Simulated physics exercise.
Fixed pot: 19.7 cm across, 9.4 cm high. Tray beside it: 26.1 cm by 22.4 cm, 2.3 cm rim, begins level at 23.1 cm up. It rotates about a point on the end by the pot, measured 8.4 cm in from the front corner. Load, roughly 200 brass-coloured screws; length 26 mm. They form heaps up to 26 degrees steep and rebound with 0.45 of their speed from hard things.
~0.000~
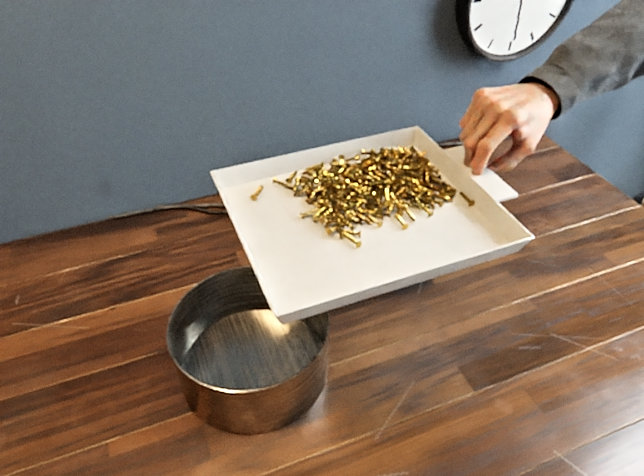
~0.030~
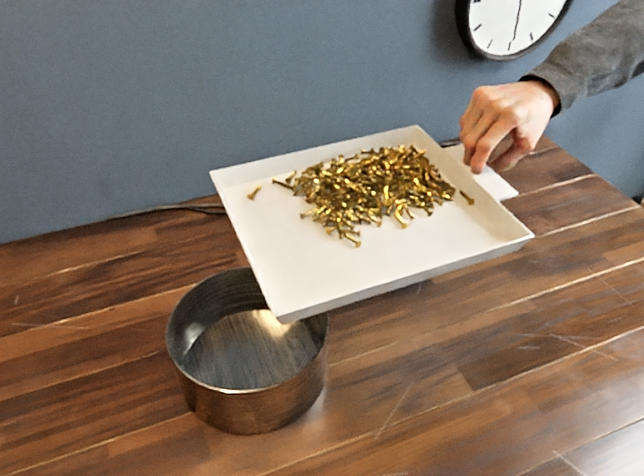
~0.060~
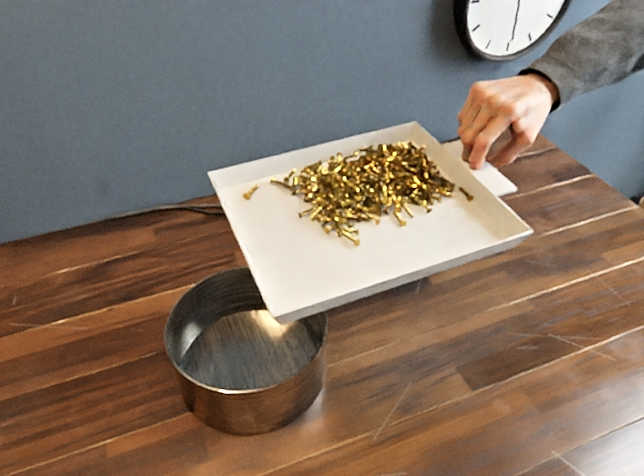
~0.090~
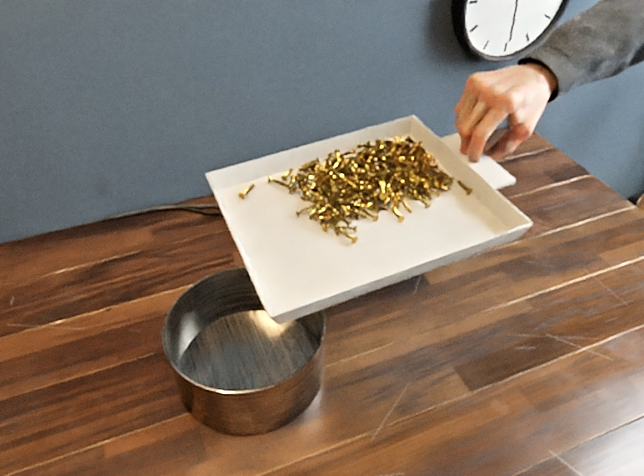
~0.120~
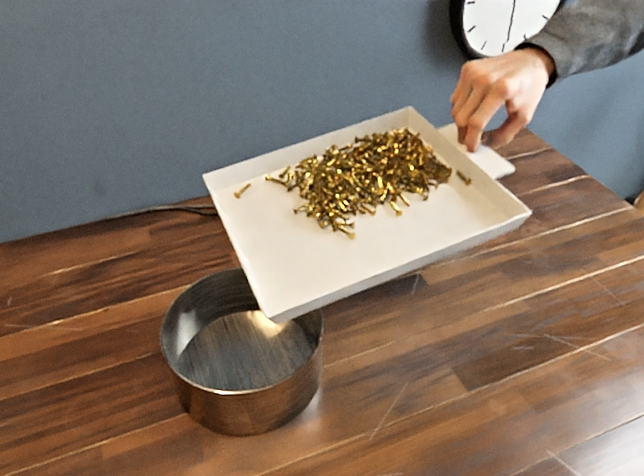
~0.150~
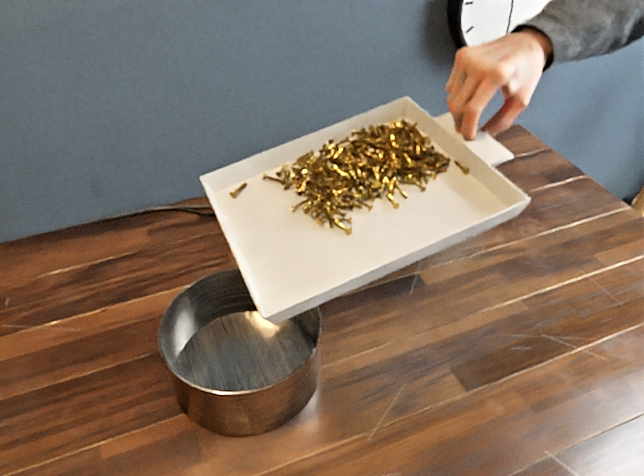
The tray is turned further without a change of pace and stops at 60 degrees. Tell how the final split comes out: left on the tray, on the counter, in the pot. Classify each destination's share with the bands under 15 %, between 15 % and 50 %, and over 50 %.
Tray: Between 15 % and 50 %; counter: Between 15 % and 50 %; pot: Between 15 % and 50 %.
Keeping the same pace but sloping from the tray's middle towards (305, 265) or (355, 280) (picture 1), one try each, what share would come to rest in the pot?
Roughly 5 per cent on the first try and 0 per cent on the second.
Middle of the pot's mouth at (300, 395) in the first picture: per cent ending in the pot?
Share in pot at that spot: Some 0 in a hundred.
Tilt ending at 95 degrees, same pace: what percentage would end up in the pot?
Around 45 %, I reckon.
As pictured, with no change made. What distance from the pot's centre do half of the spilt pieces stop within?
About 20 cm.
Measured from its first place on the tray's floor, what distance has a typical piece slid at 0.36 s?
Displacement on the tray: About 1 cm.
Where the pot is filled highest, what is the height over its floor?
Roughly 1.5 centimetres.
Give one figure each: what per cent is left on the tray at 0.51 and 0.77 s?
First 100, then 40.
After 0.36 s, tilt 36 degrees; the tray holds 100 %, the pot 0 %.
After 0.51 s, tilt 54 degrees; the tray holds 100 %, the pot 0 %.
Then, at 0.77 s, tilt 60 degrees; the tray holds 40 %, the pot 10 %.
By 2.0 s all is still; tray 30 %, counter 40 %, pot 30 %.
